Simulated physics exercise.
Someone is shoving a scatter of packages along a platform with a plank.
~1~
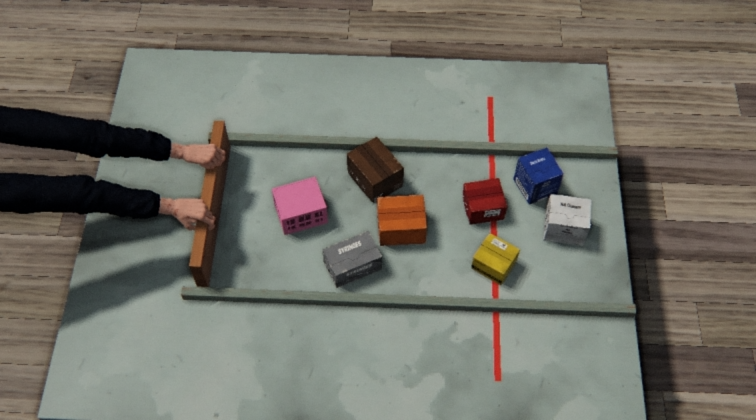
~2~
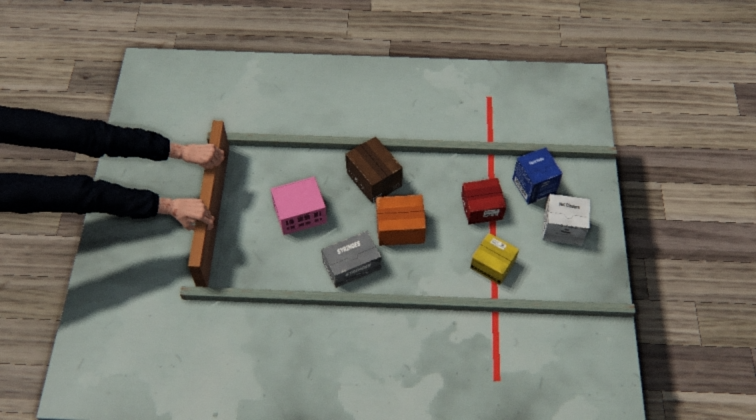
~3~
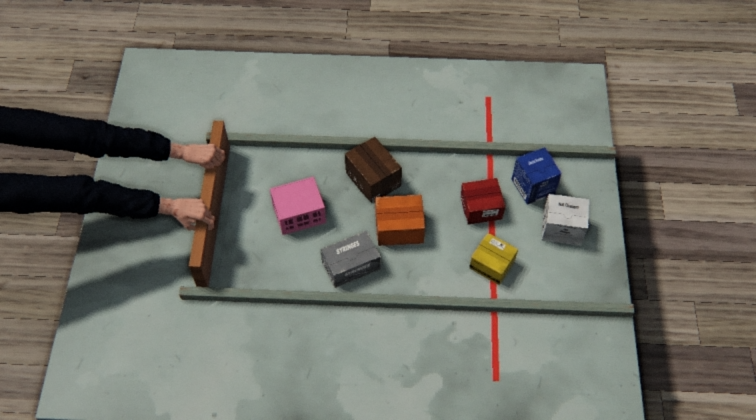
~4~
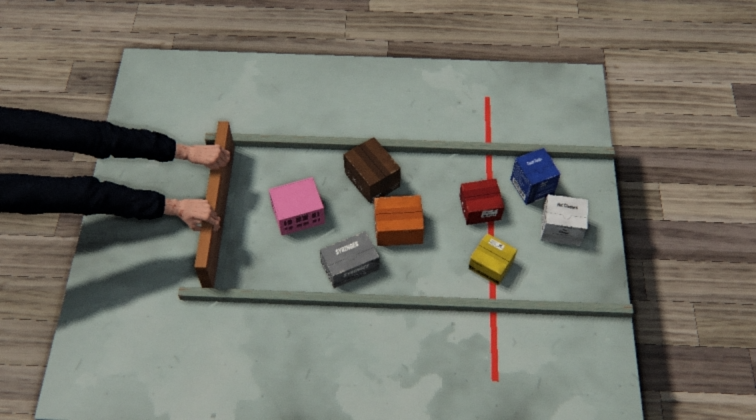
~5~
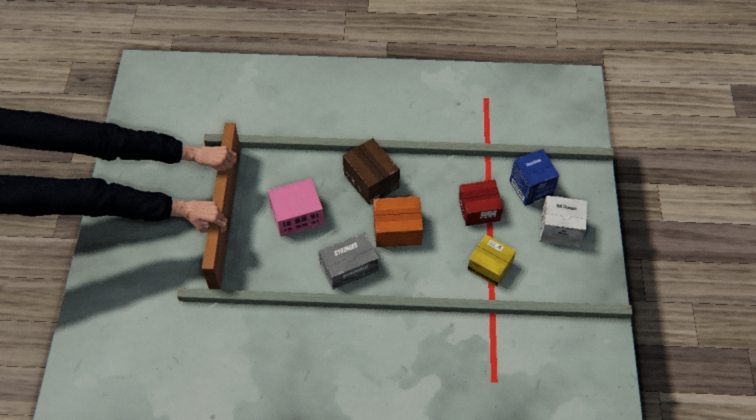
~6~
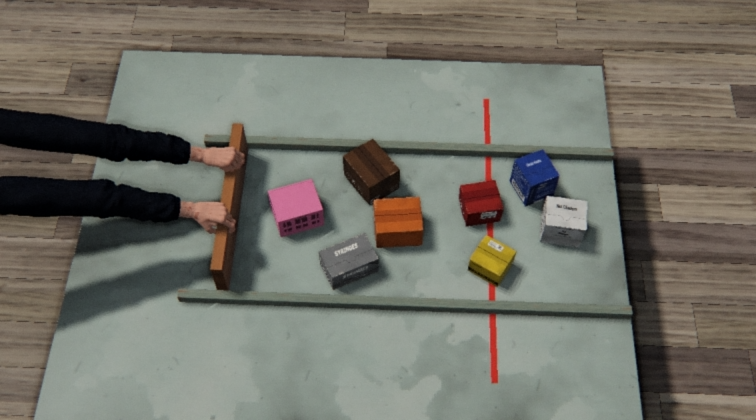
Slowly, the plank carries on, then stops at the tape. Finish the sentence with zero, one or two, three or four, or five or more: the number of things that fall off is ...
The number of things that fall off is zero.
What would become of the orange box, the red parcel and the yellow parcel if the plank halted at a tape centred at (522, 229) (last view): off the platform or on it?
Here's how it goes: The orange box is still up there, the red parcel is still up there, and the yellow parcel is still up there.
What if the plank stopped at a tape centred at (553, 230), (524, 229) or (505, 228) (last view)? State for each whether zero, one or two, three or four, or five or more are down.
Taking the places in the order asked: One to two, then either one or two, then not one.
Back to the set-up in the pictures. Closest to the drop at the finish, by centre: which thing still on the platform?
Answer: The white box.
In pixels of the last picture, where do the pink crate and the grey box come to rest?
First (514, 224), then (518, 279).
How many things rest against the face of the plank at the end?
The answer is 3.
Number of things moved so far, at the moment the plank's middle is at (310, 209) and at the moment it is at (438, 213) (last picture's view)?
I make it 1 at the first spot and 7 at the other.
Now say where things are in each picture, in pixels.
In the first picture, white box (567, 220); blue box (538, 176); yellow parcel (495, 259); plank (211, 203); tape (494, 226).
In the second picture, blue box (537, 176); plank (210, 202).
In the third picture, yellow parcel (493, 259); red parcel (482, 201).
In the fourth picture, white box (564, 221); brown parcel (372, 171).
In the fifth picture, blue box (534, 178); grey box (349, 261).
In the sixth picture, white box (563, 222); blue box (534, 178); yellow parcel (492, 261); plank (231, 206); tape (490, 227).
Early on, none off yet; white box at rest near (563, 222); blue box at rest near (534, 178); yellow parcel at rest near (492, 261).
A while later, none off yet; white box at rest near (563, 222); blue box at rest near (535, 177); yellow parcel travelled a little near (501, 265).
Finally, the number that fall off is zero.
